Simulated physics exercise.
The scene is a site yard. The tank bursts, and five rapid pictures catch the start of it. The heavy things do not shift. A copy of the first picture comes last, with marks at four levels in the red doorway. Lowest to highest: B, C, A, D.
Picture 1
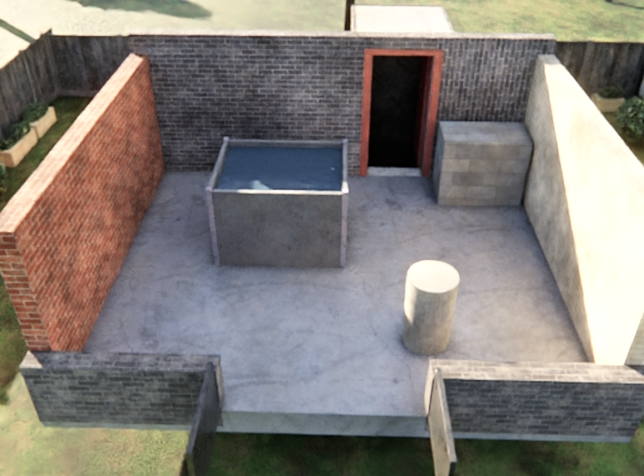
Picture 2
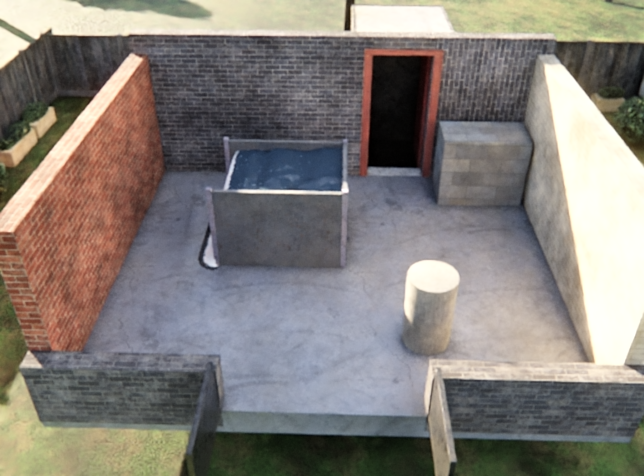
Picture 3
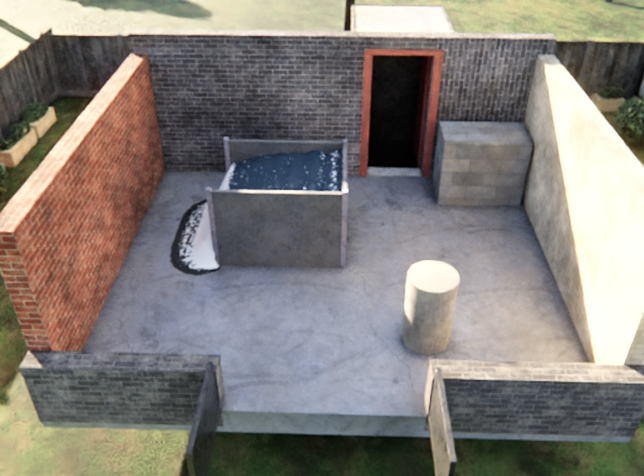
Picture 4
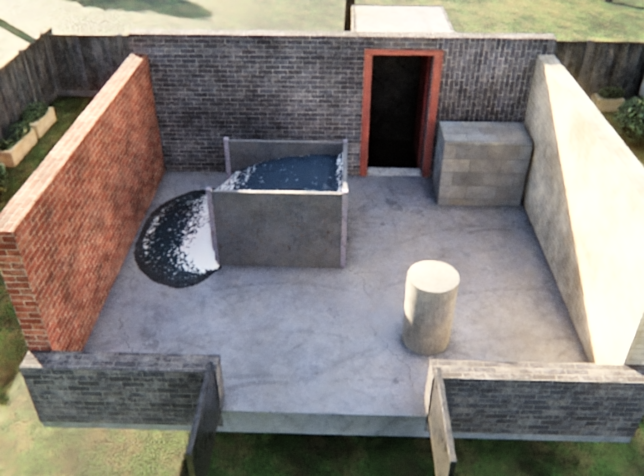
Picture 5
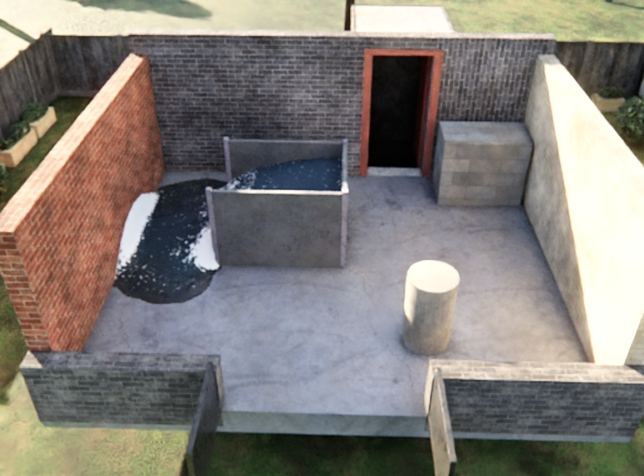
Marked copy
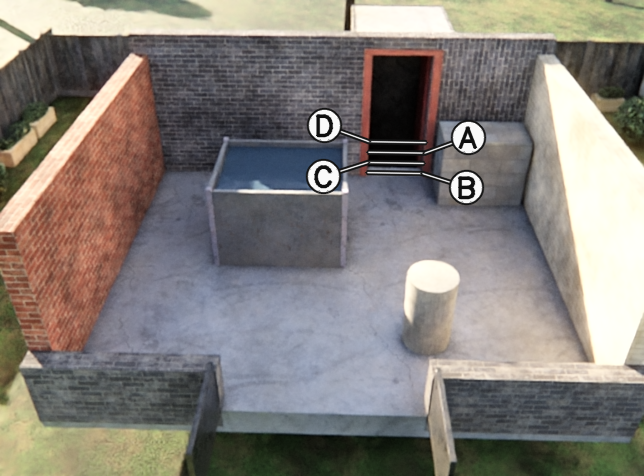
Water in a raised tank in a walled yard pours out through its left side, spreading across the concrete floor in a widening dark, foamy pool that reaches the red brick wall as the level in the tank drops.
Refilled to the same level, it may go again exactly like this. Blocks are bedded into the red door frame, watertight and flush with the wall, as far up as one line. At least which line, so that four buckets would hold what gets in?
It is C.
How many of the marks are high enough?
Three of the four.
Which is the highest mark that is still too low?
B it is.
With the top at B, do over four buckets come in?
Yes, that goes wrong.
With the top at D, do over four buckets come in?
No.
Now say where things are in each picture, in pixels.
Water in the tank at rest, its middle at (282, 170); foot of the red doorway at (394, 176); open gate at (325, 354), in the first frame.
In the second frame, 2 % of the ground under water, visible out to (209, 263).
In the third frame, 5 % of the ground under water, visible out to (190, 269).
In the fourth frame, 10 % of the ground under water, visible out to (159, 277).
In the fifth frame, 14 % of the ground under water, visible out to (116, 278).
In white, A at (396, 152); B at (395, 173); C at (395, 162); D at (397, 142); from the bottom up B, C, A, D.
With A, nothing gets over.
With B, about 10 bucketfuls get in.
With C, a splash gets over, under a bucket.
With D, nothing gets over.
